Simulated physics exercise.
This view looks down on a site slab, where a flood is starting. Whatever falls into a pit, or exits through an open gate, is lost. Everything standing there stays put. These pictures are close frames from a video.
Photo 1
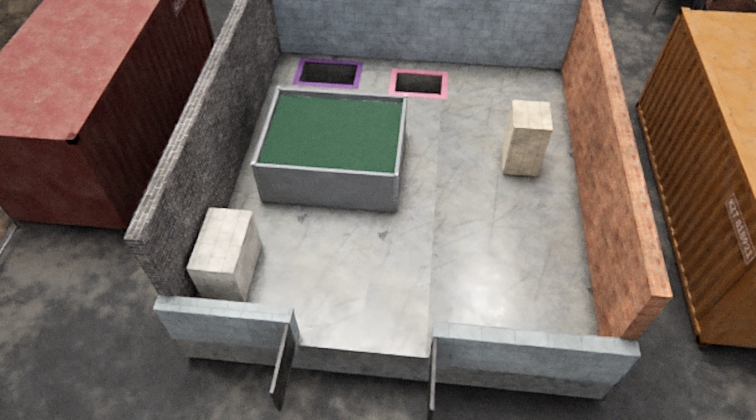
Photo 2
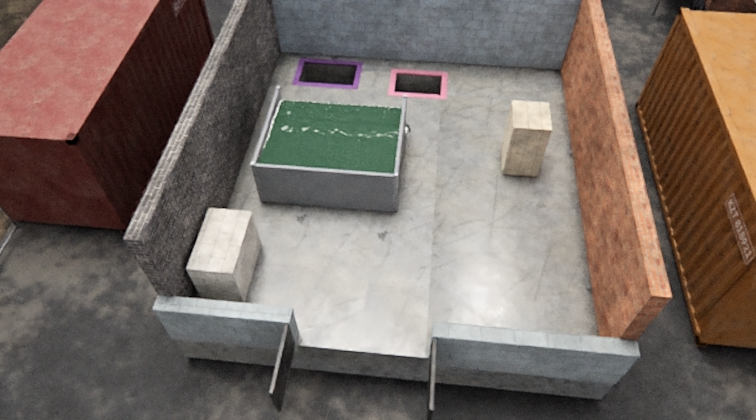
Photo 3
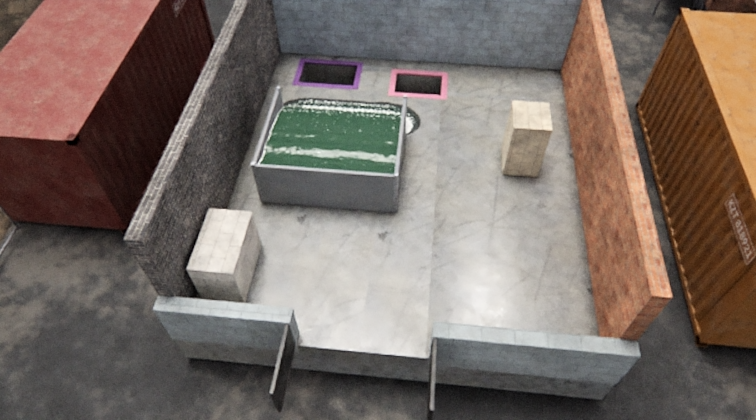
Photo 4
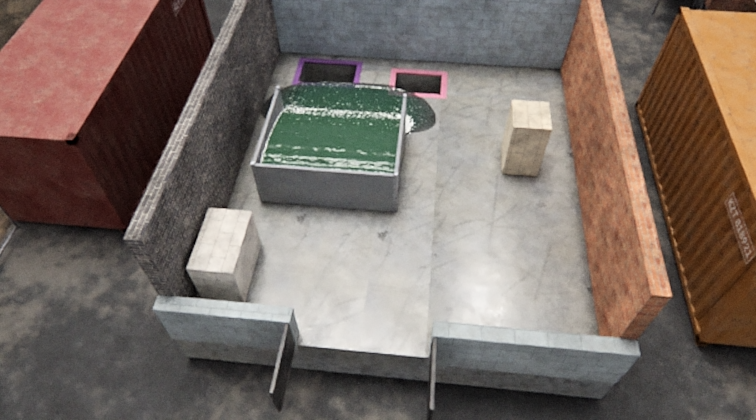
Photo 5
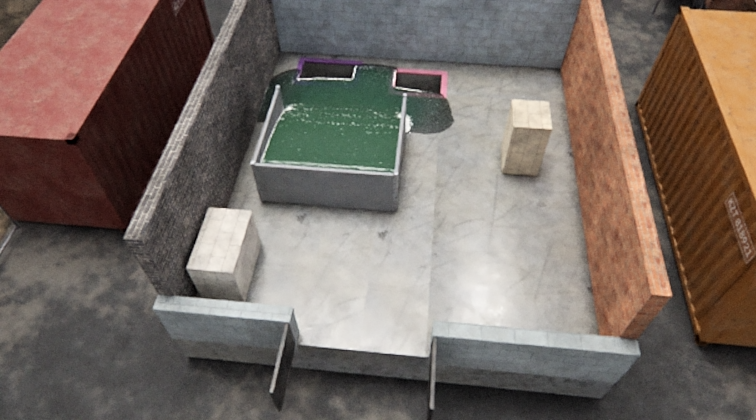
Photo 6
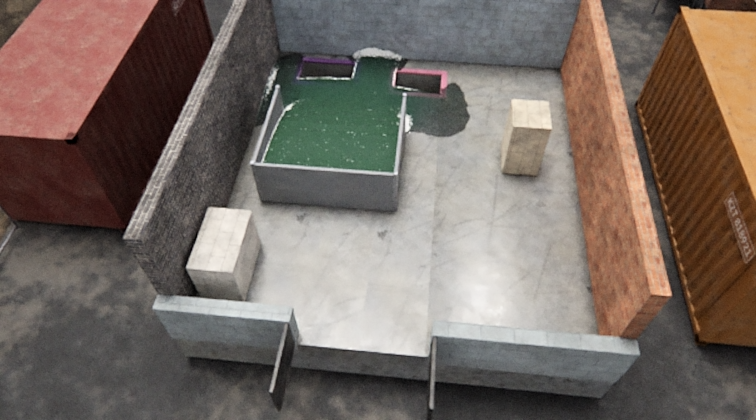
A grey tank of green liquid opens at its far side and liquid spreads outward.
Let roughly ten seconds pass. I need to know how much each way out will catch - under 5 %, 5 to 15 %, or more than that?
Here you go: The gate catches under 5 %; the pink pit catches more than 15 %; the purple pit catches more than 15 %.
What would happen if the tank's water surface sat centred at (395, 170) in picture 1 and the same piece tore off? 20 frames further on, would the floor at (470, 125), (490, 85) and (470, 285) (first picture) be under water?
Well, first one got wet, second one got wet, third one stays dry.
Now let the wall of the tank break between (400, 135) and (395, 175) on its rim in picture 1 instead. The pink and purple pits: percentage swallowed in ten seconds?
The pink pit takes 12 per cent and the purple pit 4 per cent.
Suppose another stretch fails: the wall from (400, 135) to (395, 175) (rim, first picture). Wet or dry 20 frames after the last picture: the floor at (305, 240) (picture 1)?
Lab note: Point logged as parched.
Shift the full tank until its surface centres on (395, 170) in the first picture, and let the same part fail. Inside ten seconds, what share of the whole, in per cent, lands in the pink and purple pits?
Tally in per cent - pink pit 45; purple pit 30.
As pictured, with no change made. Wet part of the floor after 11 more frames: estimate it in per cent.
My guess is around 25 in a hundred.
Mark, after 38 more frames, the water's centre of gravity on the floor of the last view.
Near (399, 132).
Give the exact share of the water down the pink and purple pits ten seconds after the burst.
In the order asked: 26 percent and 58 percent.
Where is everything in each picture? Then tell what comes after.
The tank at (334, 132) is whole and still, in the first picture.
The front is at (408, 131), out from the gap on the tank's far side, in the second picture.
The front is at (415, 120), out from the gap on the tank's far side, in the third picture.
The front is at (427, 108), out from the gap on the tank's far side, in the fourth picture.
The front is at (440, 95), out from the gap on the tank's far side, in the fifth picture.
The front is at (278, 61), out from the gap on the tank's far side, in the sixth picture.
A moment on, water covers 25 % of the floor; the gate 0 %, the pink pit 7 %, the purple pit 15 %.
Next, water covers 25 % of the floor; the gate 0 %, the pink pit 14 %, the purple pit 30 %.
Then, water covers 35 % of the floor; the gate 0 %, the pink pit 19 %, the purple pit 44 %.
Later, water covers 50 % of the floor; the gate 0 %, the pink pit 23 %, the purple pit 53 %.
In the end, water covers 60 % of the floor; the gate 0 %, the pink pit 26 %, the purple pit 57 %.
